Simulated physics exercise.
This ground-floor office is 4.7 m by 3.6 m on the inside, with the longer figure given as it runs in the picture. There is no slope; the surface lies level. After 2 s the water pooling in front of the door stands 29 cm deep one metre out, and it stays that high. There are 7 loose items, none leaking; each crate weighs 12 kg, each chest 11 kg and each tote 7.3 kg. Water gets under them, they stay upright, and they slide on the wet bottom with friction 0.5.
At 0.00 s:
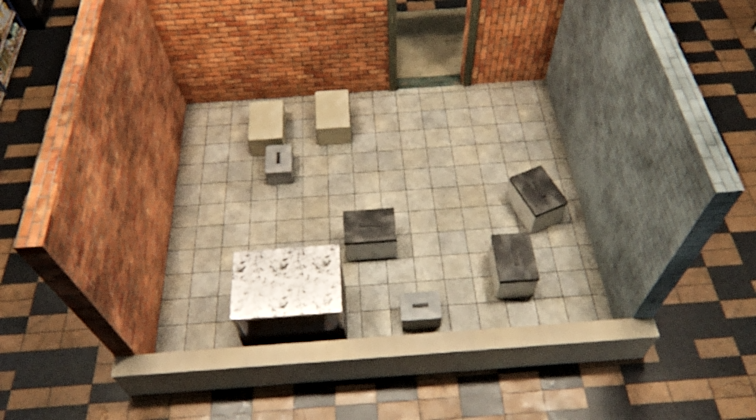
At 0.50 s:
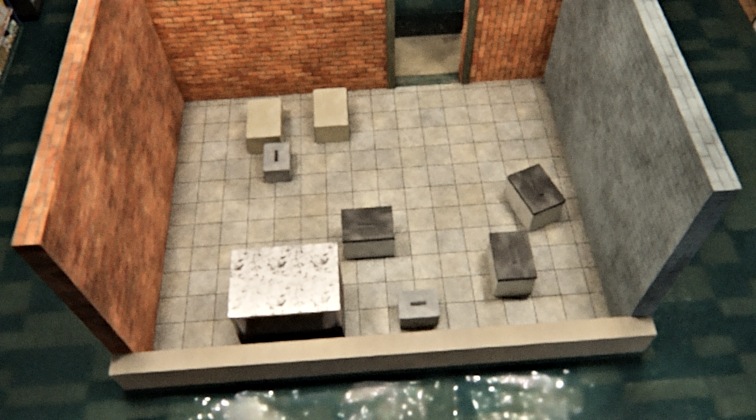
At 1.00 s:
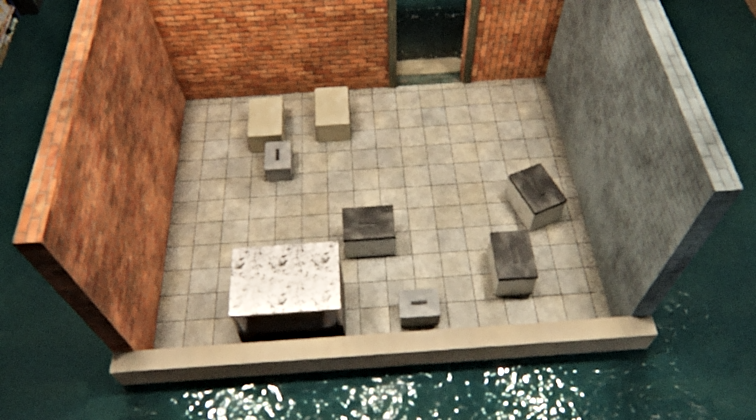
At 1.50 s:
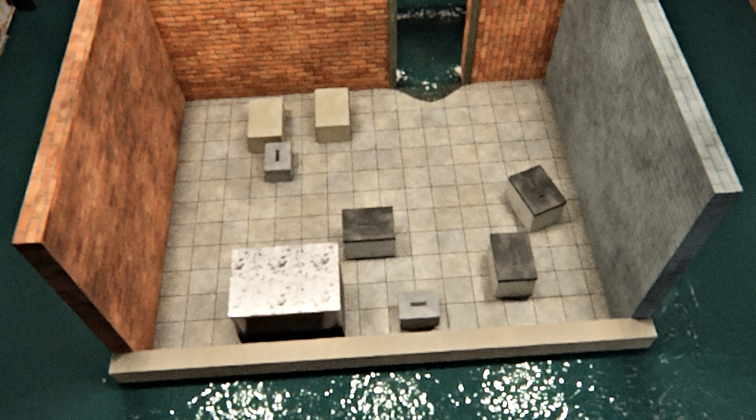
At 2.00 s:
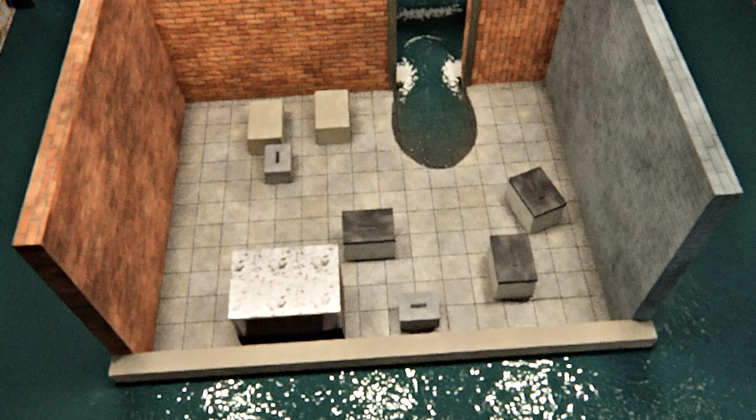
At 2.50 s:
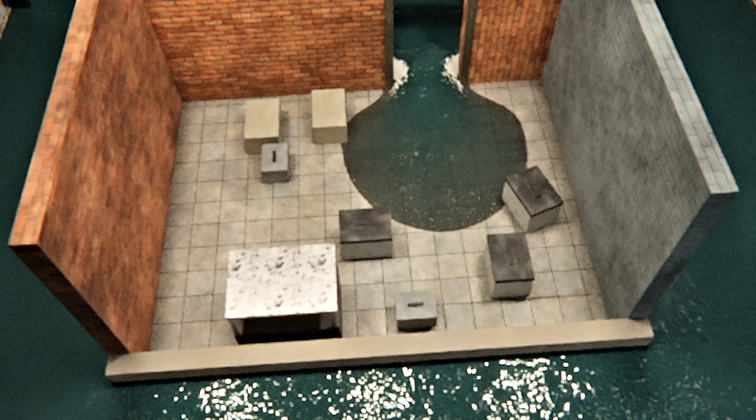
In a small open-topped room with brick walls on the back and left, a grey wall on the right and several boxes on its pale tiled floor, dark green water surrounds the outside. Water then enters through the back doorway and spreads in a widening rounded pool, while the boxes stay put.
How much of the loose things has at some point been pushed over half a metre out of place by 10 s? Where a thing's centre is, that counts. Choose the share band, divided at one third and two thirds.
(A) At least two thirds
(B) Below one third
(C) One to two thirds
C, one to two thirds.
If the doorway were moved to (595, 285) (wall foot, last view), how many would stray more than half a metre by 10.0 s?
In that case the number is 6.
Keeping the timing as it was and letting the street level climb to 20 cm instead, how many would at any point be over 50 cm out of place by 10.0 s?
Under that setup the answer is 4.
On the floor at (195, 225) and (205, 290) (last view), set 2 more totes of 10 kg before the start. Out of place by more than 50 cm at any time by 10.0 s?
Taking them in order, the first is beyond that distance and the second is beyond that distance.
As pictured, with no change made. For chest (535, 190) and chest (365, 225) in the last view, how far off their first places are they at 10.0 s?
They've ended up 100 cm and 80 cm away, in that order.
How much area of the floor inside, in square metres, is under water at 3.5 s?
Flooded: Near 10.0 m2.
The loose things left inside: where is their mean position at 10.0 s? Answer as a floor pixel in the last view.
That lands at roughly (340, 214).
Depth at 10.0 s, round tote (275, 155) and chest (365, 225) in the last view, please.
I'd estimate 4 cm for the first and 10 cm for the second.
After 3.5 s 0 of 7 are over 50 cm from their spots; 0 afloat.
After 4.5 s 3 of 7 are over 50 cm from their spots; 4 afloat.
After 7.0 s 4 of 7 are over 50 cm from their spots; 4 afloat.
After 10.0 s 4 of 7 are over 50 cm from their spots, and 4 have been at some point; 5 afloat.
